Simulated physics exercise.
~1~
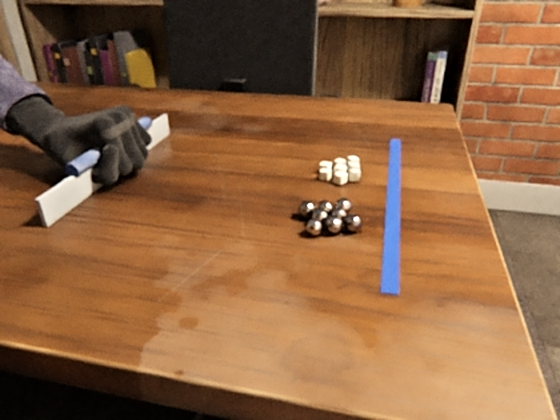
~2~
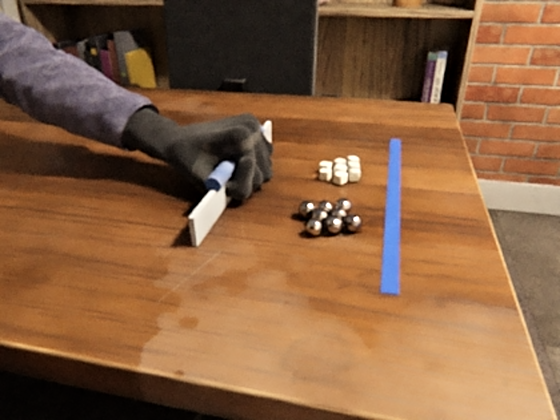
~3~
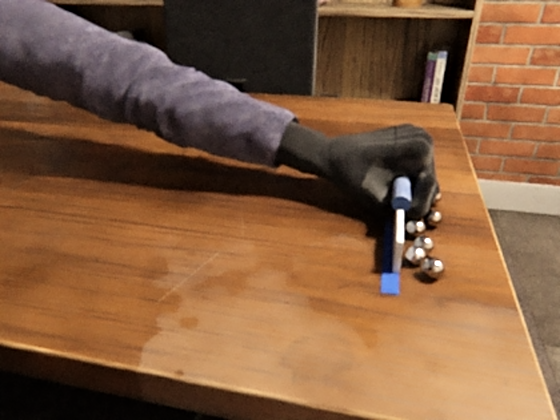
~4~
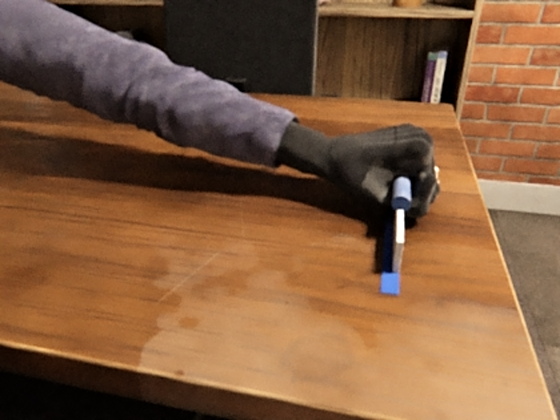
A gloved hand slid a white scraper rightward across a wooden table, pushing shiny metal balls and small white pieces up to a strip of blue tape, where it stopped; the balls carried on and went over the edge.
